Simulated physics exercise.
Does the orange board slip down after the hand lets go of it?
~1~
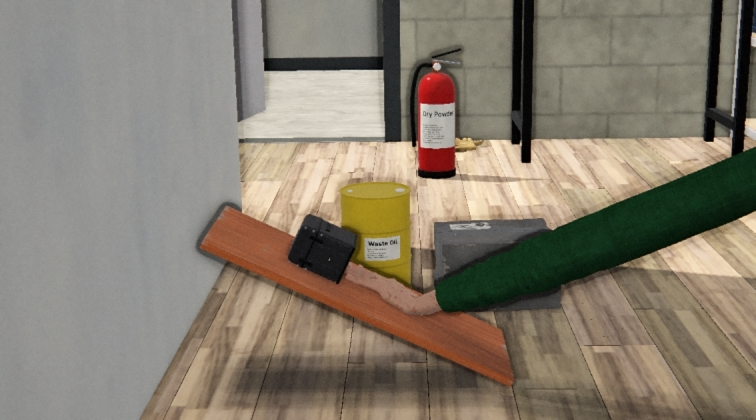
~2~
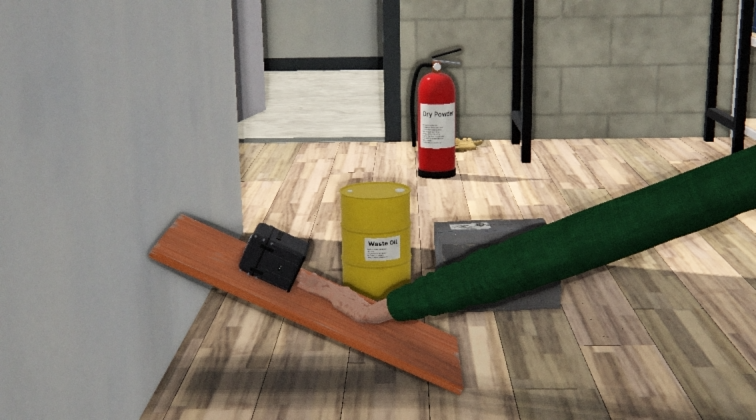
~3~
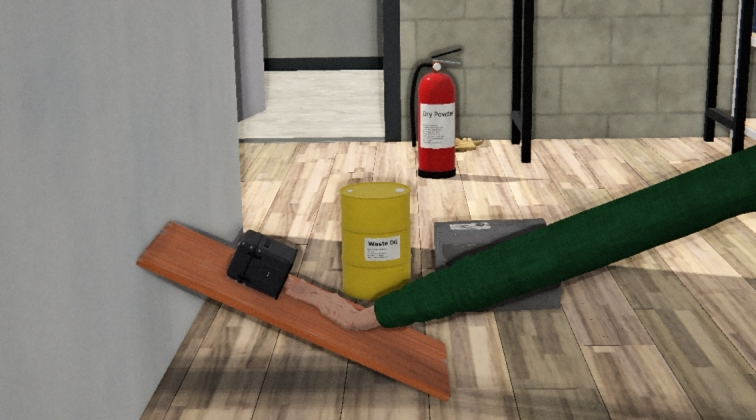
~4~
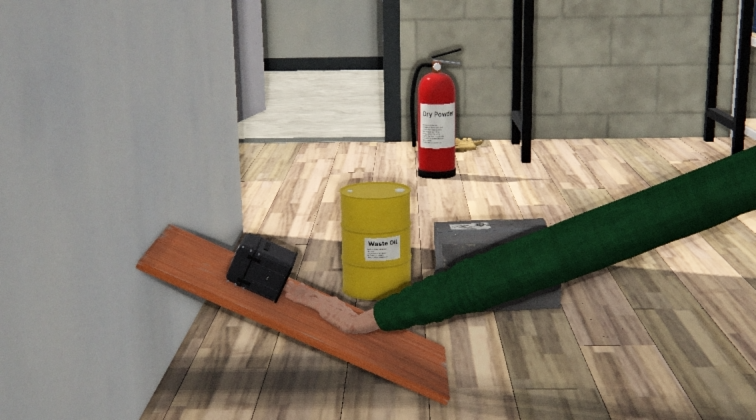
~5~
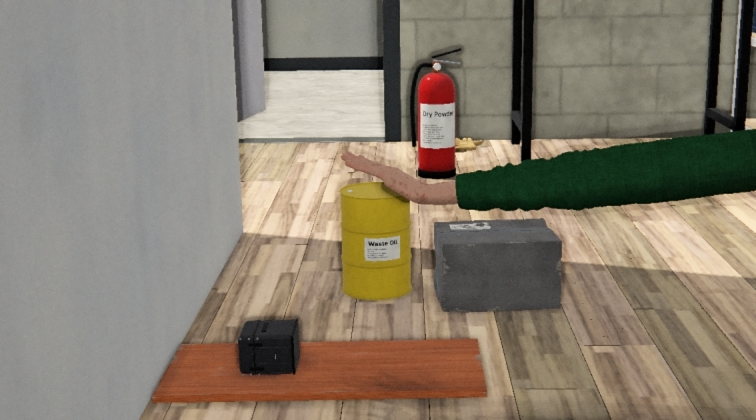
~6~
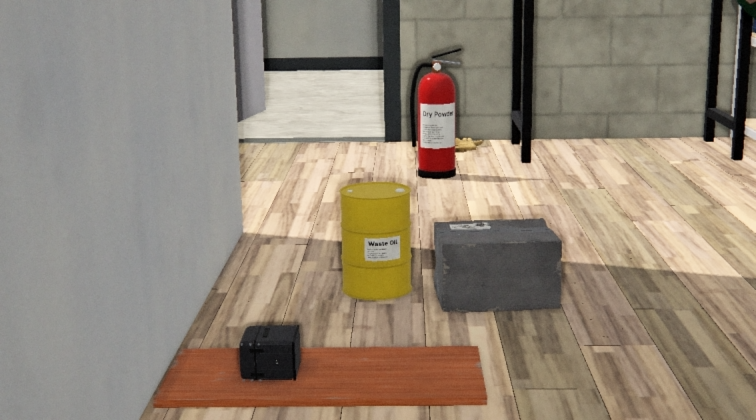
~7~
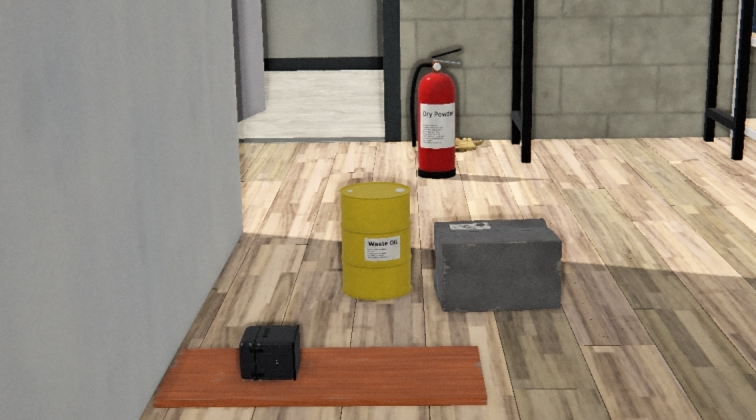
Yes, the board gives way and slides down until it lies flat on the floor.
